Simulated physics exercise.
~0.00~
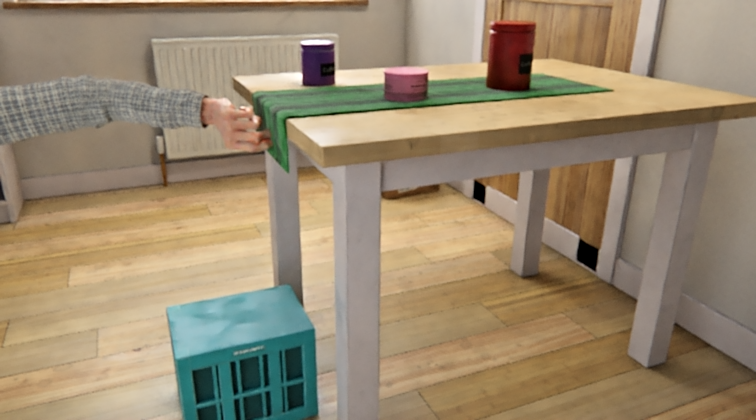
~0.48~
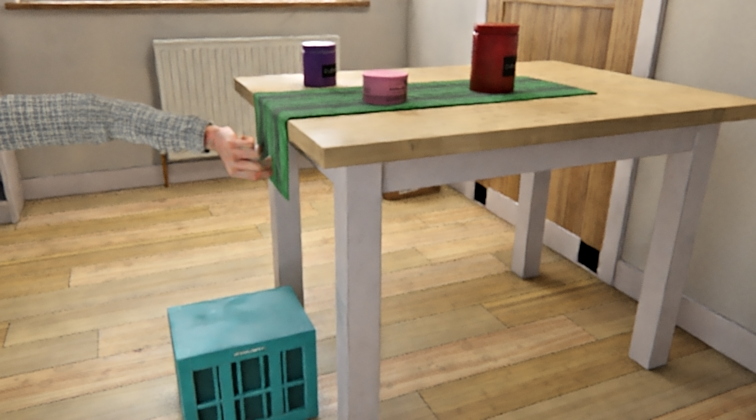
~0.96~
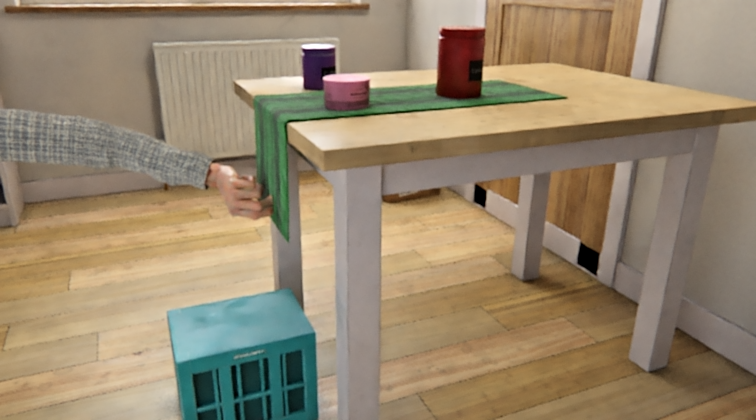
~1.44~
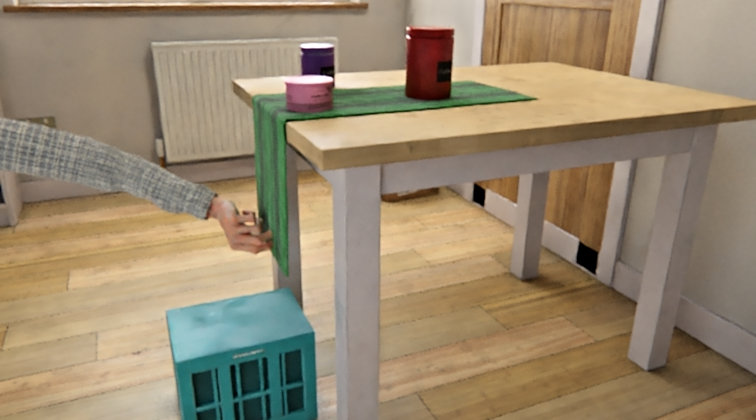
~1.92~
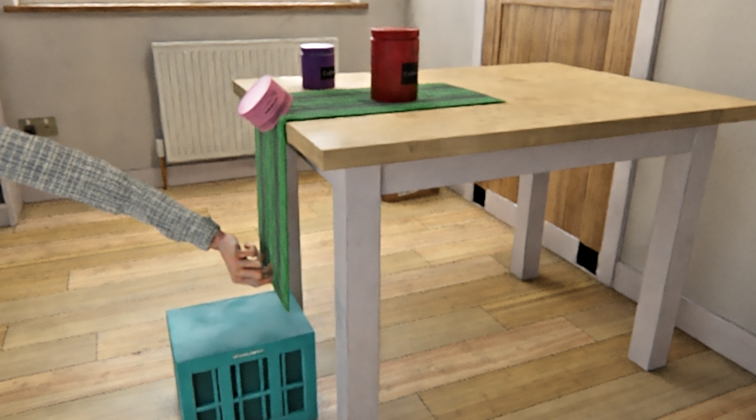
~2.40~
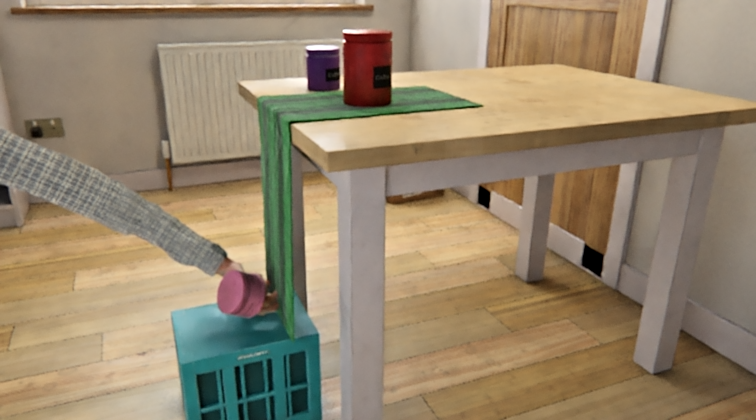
The clip opens on a wooden table with white legs, where a hand in a grey sleeve grips the hanging end of a green cloth. A pink tub and a red canister stand on the cloth, with a purple jar behind and a turquoise crate below. The hand slowly draws the cloth downward, carrying the tub and the canister left. The tub reaches the edge, tips over and drops beside the hand, just above the crate. By the end, the hem is down at the crate, the canister stands upright near the edge, and the purple jar remains in place.
